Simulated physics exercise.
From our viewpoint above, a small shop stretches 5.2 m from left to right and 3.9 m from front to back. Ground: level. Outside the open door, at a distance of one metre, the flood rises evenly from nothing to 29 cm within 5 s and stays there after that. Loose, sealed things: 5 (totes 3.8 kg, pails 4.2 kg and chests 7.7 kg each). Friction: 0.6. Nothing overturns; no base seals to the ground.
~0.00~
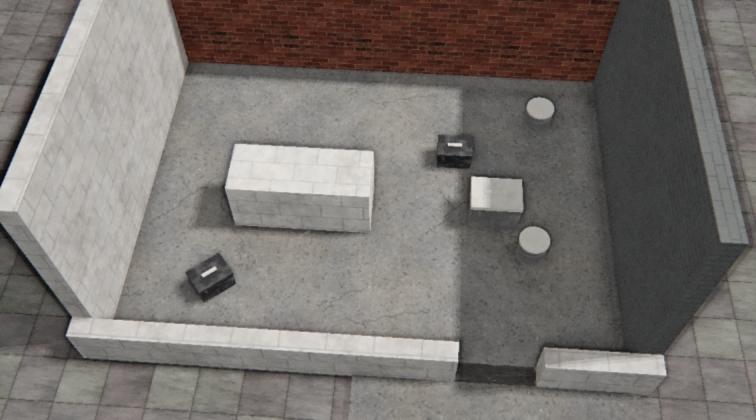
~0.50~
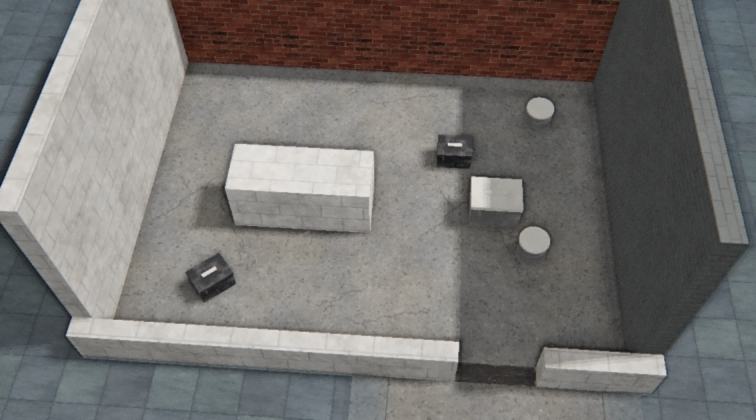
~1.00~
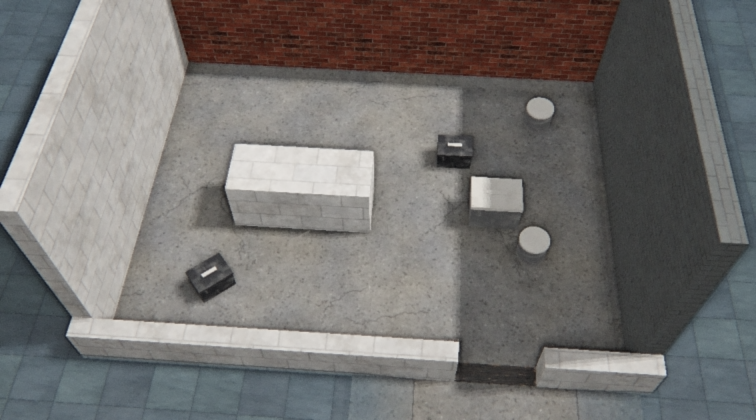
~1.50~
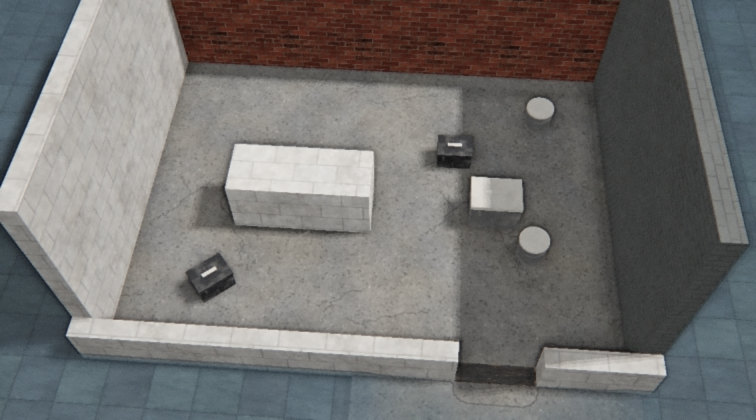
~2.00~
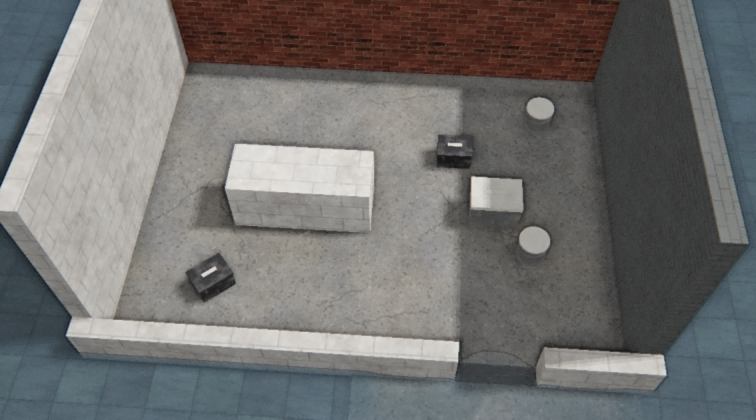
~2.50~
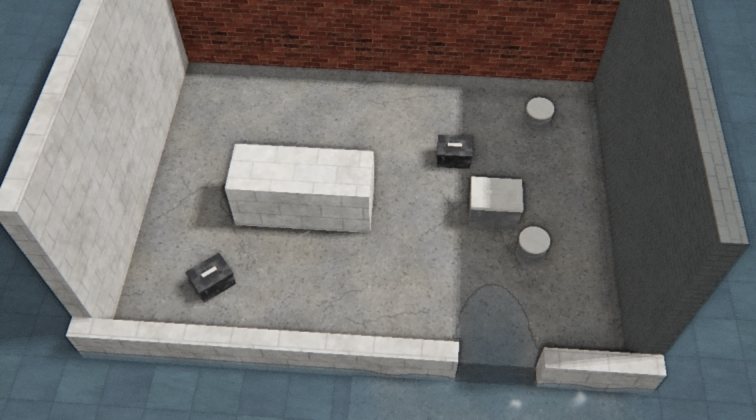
The clip opens on a small roofless shop seen from above, with a pale block, dark boxes and light round objects standing on its grey floor. The paving outside turns bluish as water covers it, then a thin sheet creeps through the doorway and spreads a short way inside, while the objects stay still.
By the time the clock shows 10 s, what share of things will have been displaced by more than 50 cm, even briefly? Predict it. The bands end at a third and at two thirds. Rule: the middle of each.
The count is two thirds or higher.
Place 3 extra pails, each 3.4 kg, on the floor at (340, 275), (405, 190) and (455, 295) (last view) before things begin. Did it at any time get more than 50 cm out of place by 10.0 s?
The three, in order: Smaller shift, larger, larger.
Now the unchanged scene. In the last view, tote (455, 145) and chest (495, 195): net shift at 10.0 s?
The first is 300 cm from its start, the second 150 cm.
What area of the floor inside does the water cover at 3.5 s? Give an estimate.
Somewhere about 3.0 m2, give or take.
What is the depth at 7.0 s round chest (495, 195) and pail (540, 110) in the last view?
Around 13 cm and 14 cm.
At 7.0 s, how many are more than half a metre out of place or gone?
That would be 4.
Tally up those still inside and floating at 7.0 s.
At that instant the tally stands at 4.
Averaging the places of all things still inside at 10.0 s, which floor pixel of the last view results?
Around (365, 134).
After 3.5 s 0 of 5 are over 50 cm from their spots; 0 afloat.
After 4.5 s 1 of 5 are over 50 cm from their spots; 0 afloat.
After 7.0 s 4 of 5 are over 50 cm from their spots; 4 afloat.
After 10.0 s 4 of 5 are over 50 cm from their spots, and 4 have been at some point; 4 afloat.
